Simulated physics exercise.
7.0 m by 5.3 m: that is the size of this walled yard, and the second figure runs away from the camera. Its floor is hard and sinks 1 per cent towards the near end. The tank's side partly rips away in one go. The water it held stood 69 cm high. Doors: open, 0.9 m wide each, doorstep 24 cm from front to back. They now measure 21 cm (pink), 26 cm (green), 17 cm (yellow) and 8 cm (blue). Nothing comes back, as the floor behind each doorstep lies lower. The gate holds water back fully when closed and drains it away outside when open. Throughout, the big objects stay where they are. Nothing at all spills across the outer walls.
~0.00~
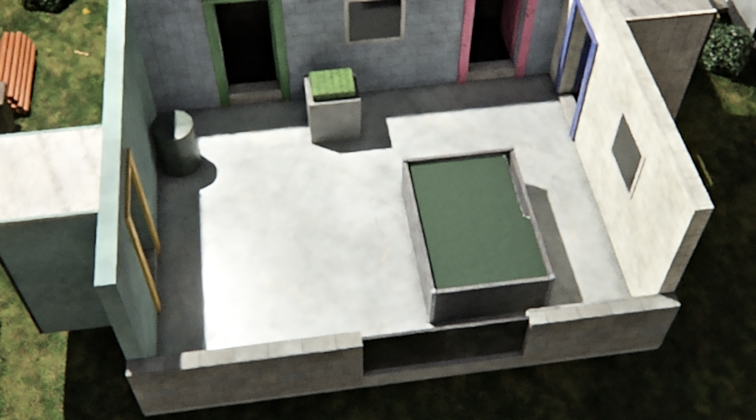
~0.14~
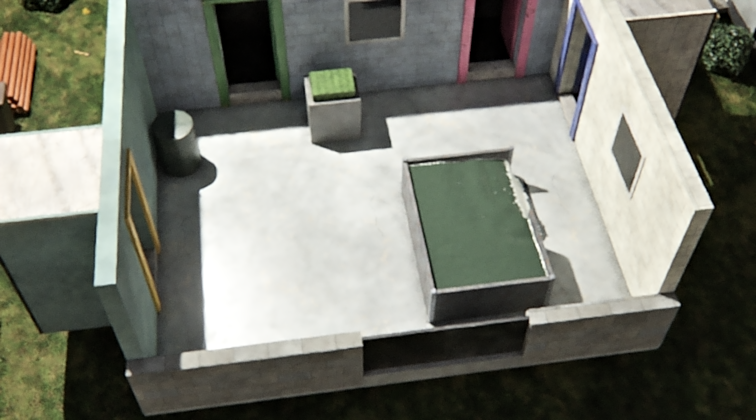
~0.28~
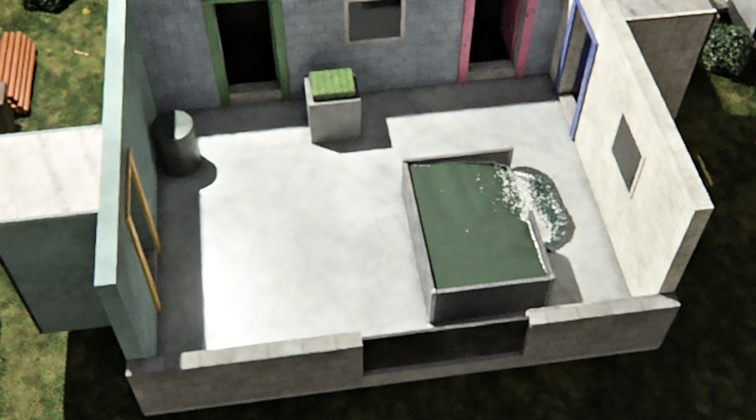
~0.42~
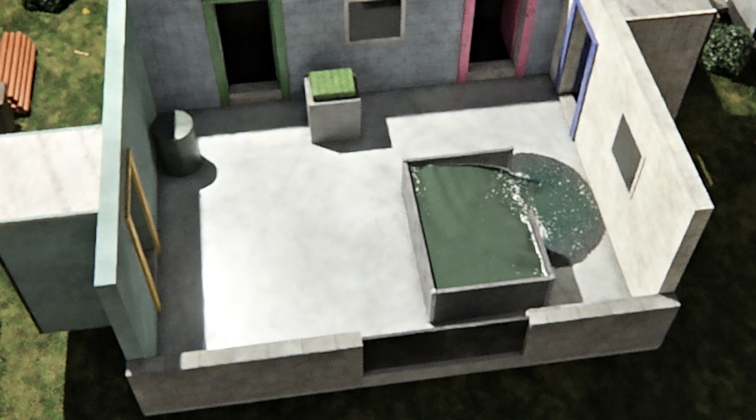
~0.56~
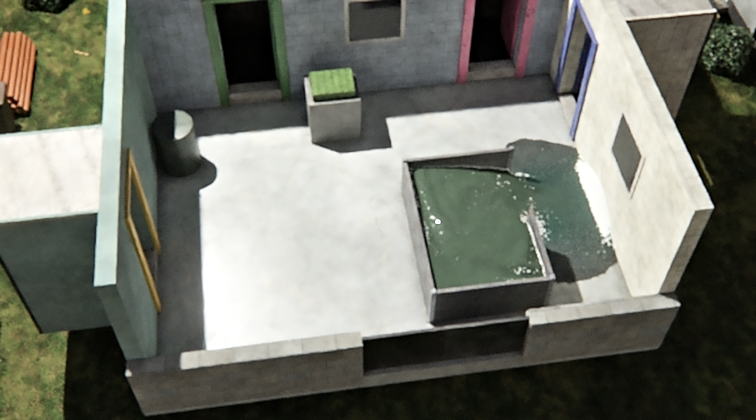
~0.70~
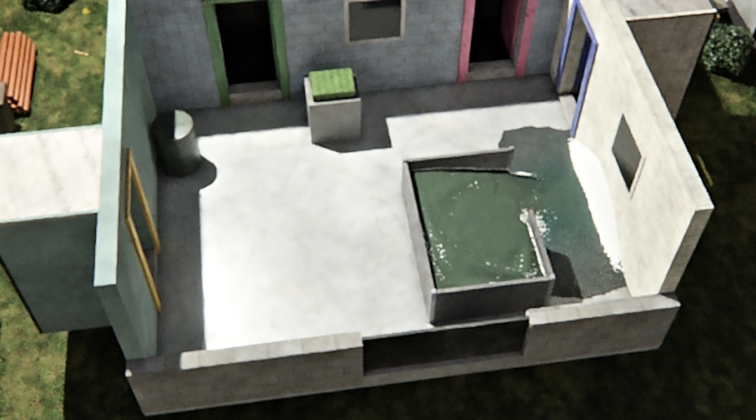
The video shows a walled yard with a rectangular tank of dark green water; part of the tank's right side breaks open, and water pours out, foaming and spreading across the pale floor to the right-hand wall.
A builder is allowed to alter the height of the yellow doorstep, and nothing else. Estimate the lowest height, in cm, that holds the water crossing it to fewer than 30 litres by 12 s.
My estimate is 6 cm.
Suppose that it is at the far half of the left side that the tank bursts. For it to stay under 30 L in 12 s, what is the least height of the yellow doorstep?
Then 18 cm.
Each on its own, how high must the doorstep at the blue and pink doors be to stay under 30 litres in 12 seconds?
Close to 12.5 cm (blue) and close to 19 cm (pink).
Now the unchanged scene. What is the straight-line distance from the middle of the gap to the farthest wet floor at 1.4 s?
Reach: Approx. 3.2 m.
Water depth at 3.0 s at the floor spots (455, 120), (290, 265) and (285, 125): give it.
Close to 3, 0 and 0 cm, one after the other.
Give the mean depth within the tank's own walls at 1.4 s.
Some 46 cm.
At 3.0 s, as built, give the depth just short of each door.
In cm: Pink 24, green 0, yellow 0, blue 12.
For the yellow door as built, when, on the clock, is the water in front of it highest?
Peak time: About 6.5 s.
After 1.4 s water covers 15 % of the floor, deepest (49 cm) near (588, 201); it has not reached the yellow door.
After 3.0 s water covers 35 % of the floor, deepest (32 cm) near (625, 305); it has not reached the yellow door.
After 12.0 s water covers 100 % of the floor, deepest (16 cm) near (427, 353); 9 cm at the yellow door, 0 litres in over its 17 cm doorstep.
At the yellow door as built, the water arrived by 4.7 s and peaked near 13 cm at 6.6 s.
Run again over the same 12 s with other heights there, 39 litres in over 5.5 cm, 14 litres over 7.5 cm. The limit of 30 litres is kept from about 6 cm up.
